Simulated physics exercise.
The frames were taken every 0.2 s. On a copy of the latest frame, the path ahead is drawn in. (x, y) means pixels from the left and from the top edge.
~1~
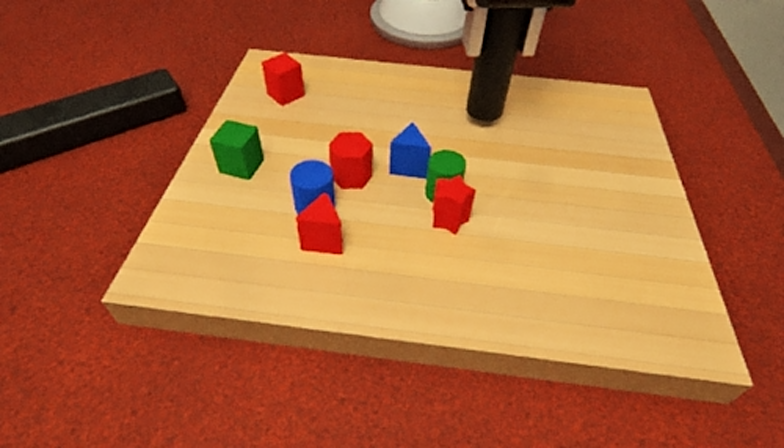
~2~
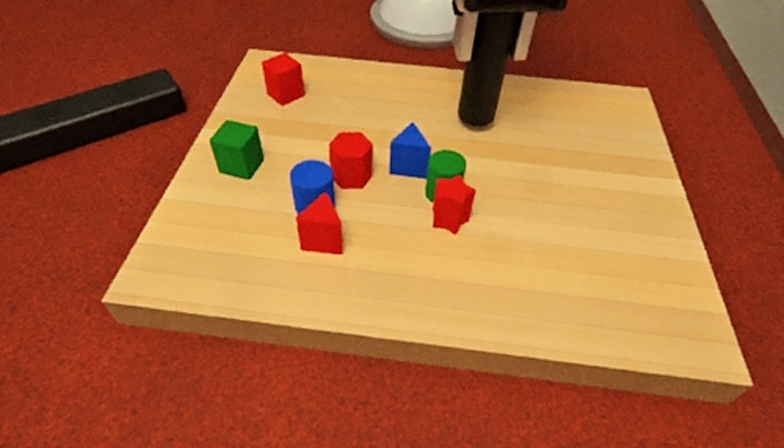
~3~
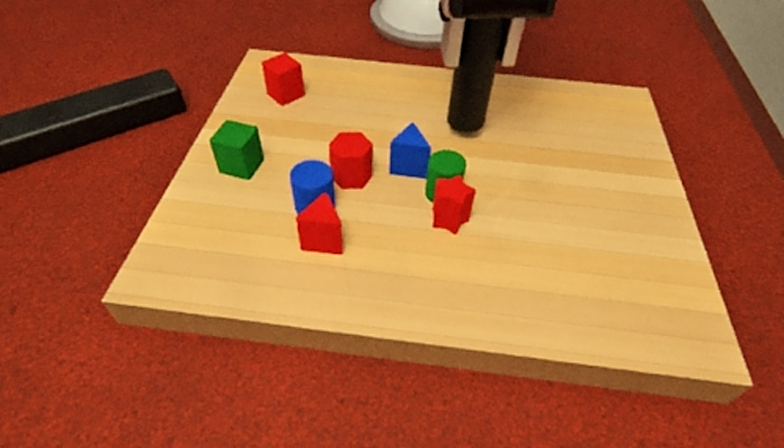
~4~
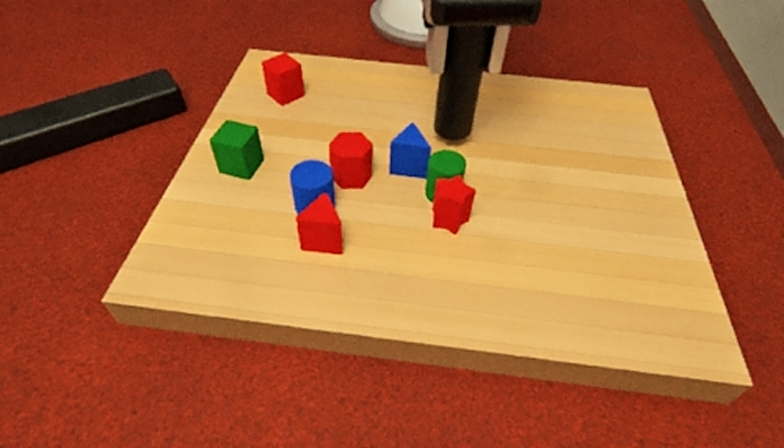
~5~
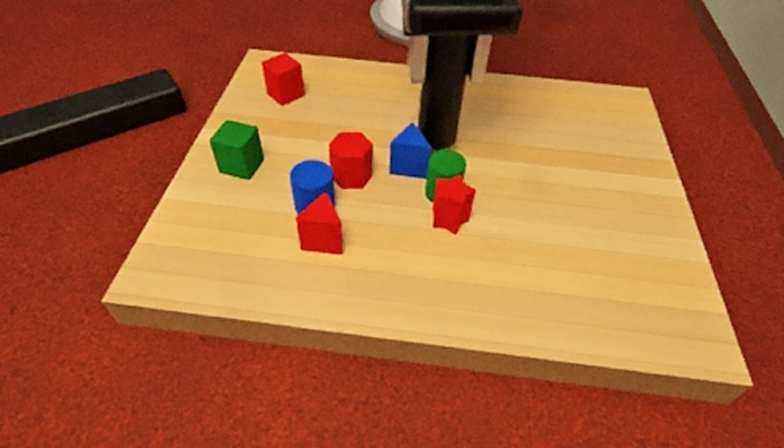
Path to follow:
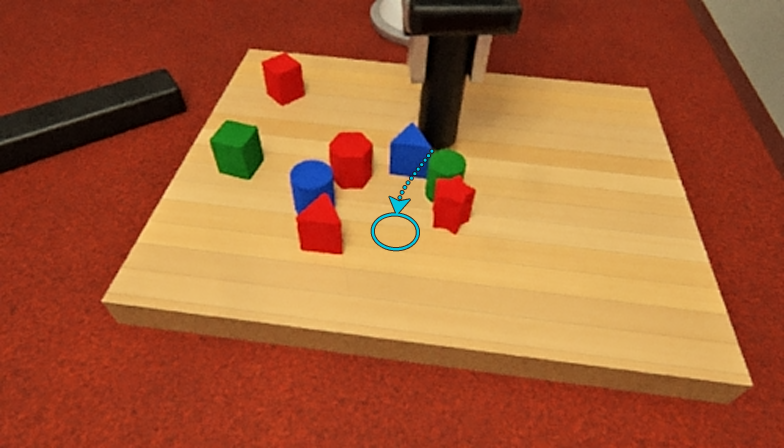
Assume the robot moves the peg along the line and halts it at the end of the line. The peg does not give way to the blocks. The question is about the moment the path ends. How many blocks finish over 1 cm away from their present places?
Here I'd predict a lone block moving more than 1 cm.
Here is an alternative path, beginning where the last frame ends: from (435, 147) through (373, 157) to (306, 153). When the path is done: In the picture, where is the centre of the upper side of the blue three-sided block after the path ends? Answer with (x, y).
I expect it at (394, 146).
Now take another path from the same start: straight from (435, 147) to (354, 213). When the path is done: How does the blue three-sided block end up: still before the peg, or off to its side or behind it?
At the end of the path, the peg is still pushing the blue three-sided block ahead of it.
The drawn path runs from (435, 147) by way of (417, 170) and (400, 198) to (395, 231).
What follows on the original path. One third of the way, peg at (418, 161); blue three-sided block at (395, 154).
Two thirds of the way, peg at (400, 189); blue three-sided block at (372, 181); green circular block at (448, 165).
At the end, peg at (396, 222); blue three-sided block at (359, 193), turned 25° clockwise; green circular block at (448, 165); red star block not moved.
